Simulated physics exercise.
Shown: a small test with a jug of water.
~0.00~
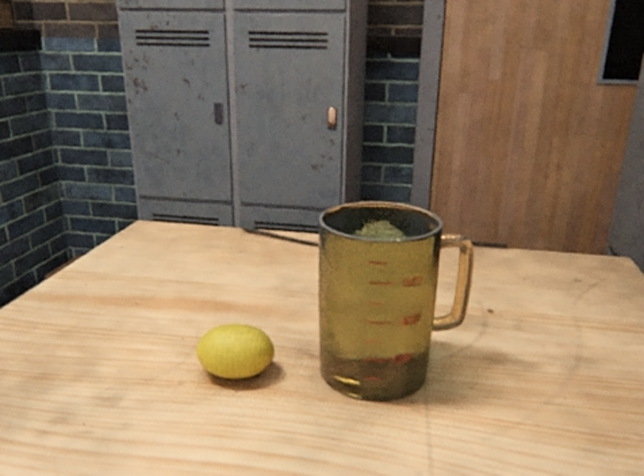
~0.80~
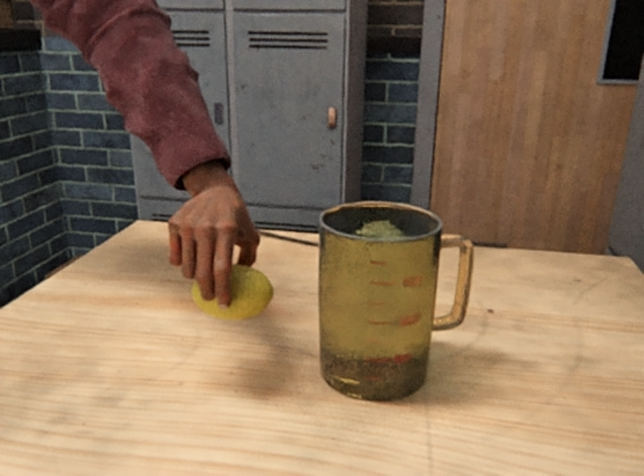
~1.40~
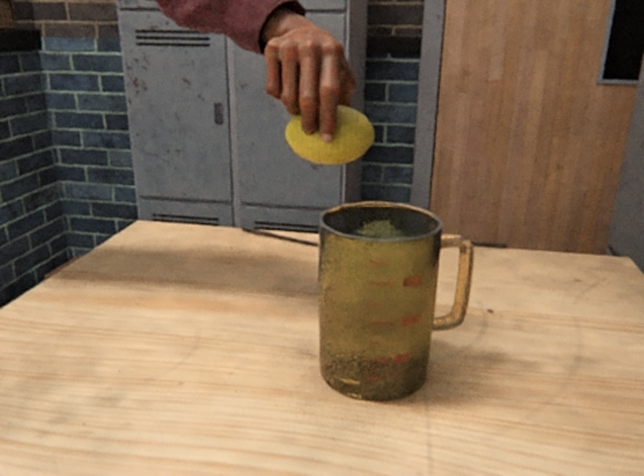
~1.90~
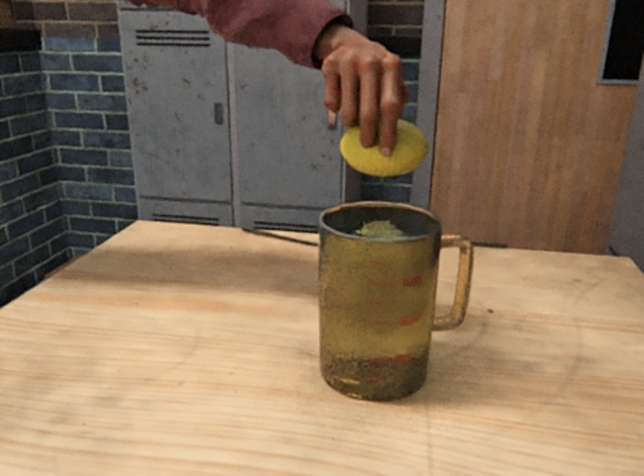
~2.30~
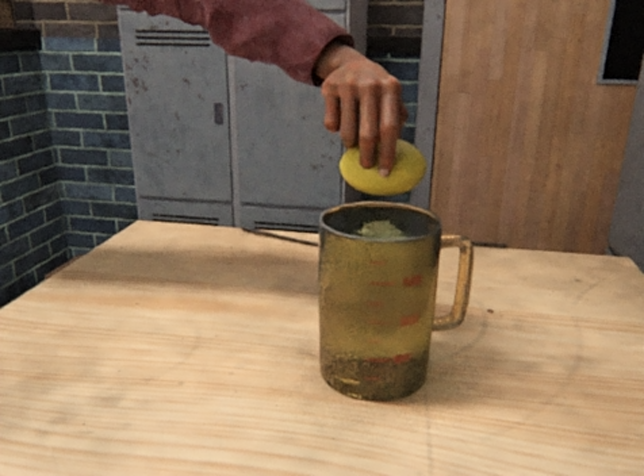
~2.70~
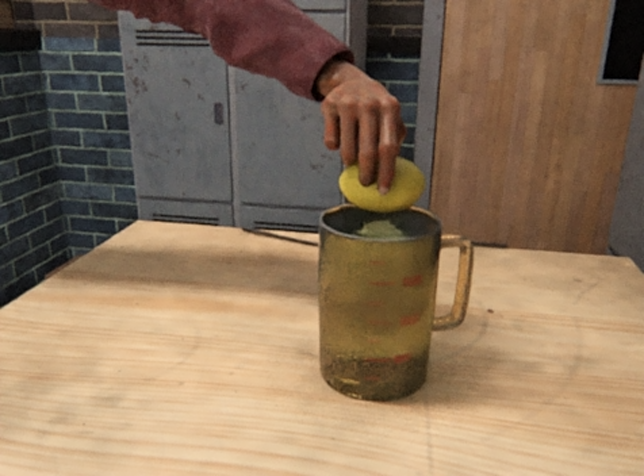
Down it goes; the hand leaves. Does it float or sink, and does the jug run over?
Well, it does not go down, and as for the jug, it spills liquid.
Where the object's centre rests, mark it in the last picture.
(380, 236), more or less.
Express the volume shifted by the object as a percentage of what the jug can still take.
About 300 percent.
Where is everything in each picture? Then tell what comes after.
The lemon lies on the top at (236, 351); jug (377, 295) nearly full, in the first frame.
A hand picks up the lemon at (233, 292); jug nearly full, surface at (380, 224), in the second frame.
The lemon is carried over at (330, 135); jug (377, 295) nearly full, in the third frame.
The lemon is above the jug at (384, 147); jug nearly full, surface at (380, 224), in the fourth frame.
The lemon comes down at (383, 167); jug (377, 295) nearly full, in the fifth frame.
The lemon is just over the surface at (382, 184); jug nearly full, surface at (380, 224), in the sixth frame.
By 3.0 s, the lemon enters the water; the jug is full to the brim; it has run over.
By 3.4 s, the lemon comes up again; the jug is full to the brim; it has run over.
By 5.0 s, the lemon rides on the surface; the jug is full to the brim; it has run over.
